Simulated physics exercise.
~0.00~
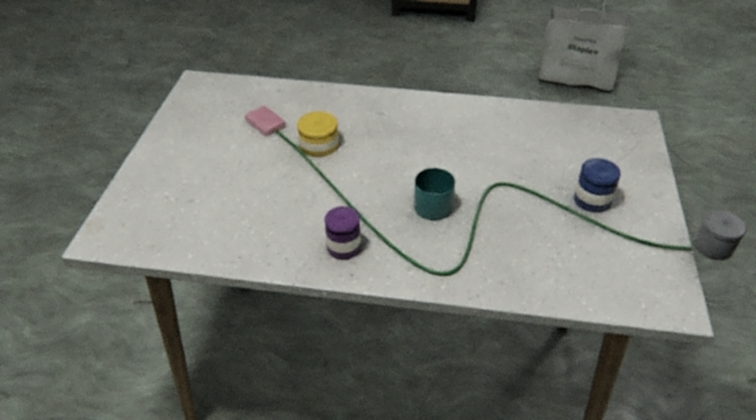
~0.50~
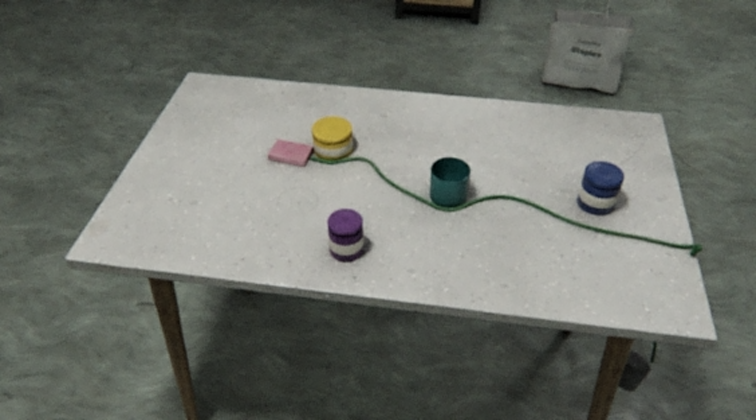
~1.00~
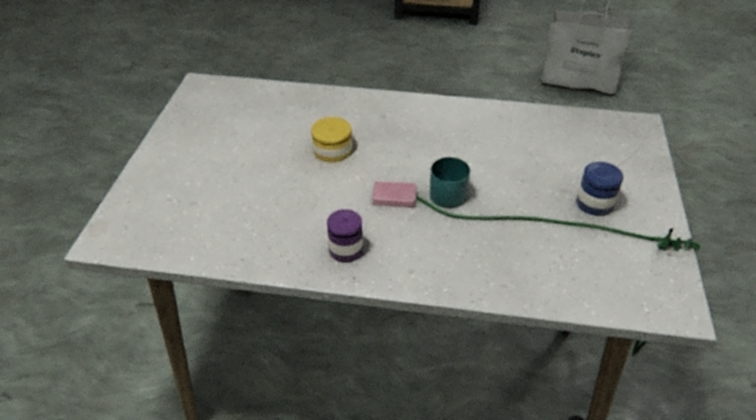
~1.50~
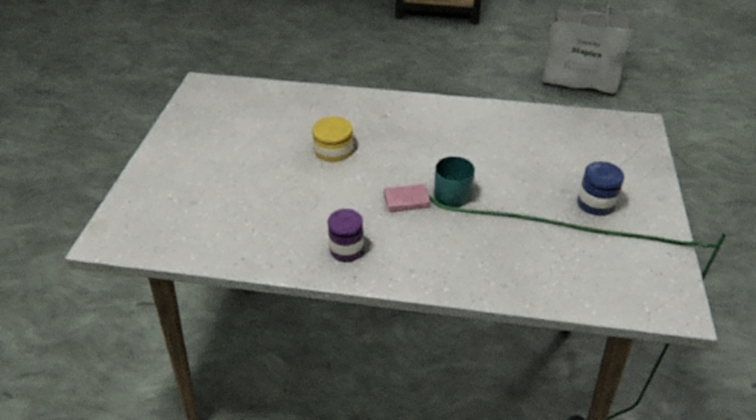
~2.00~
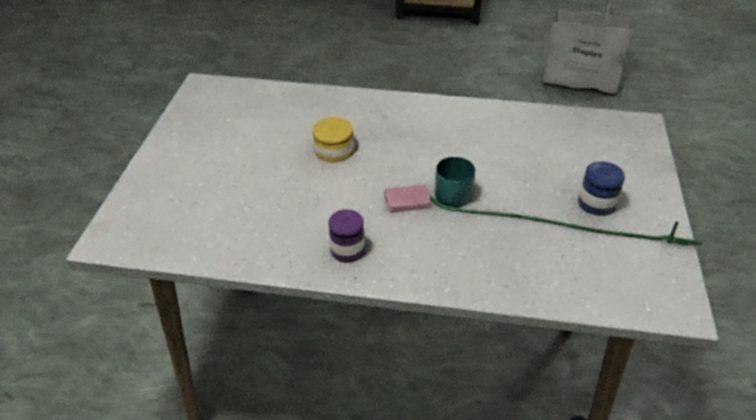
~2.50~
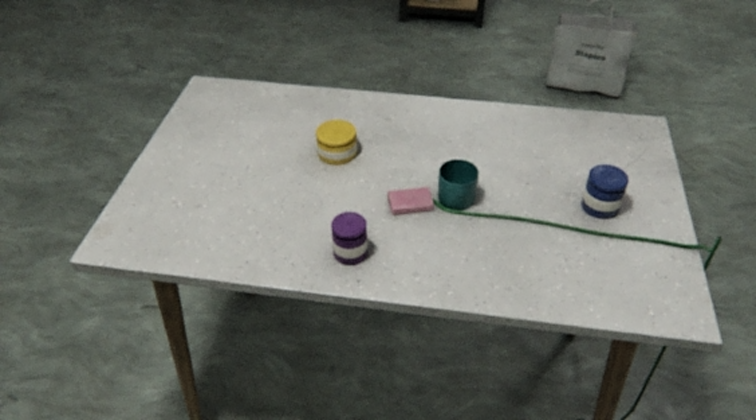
A table holds a pink phone, which a falling speaker's cable drags beside a teal cup.
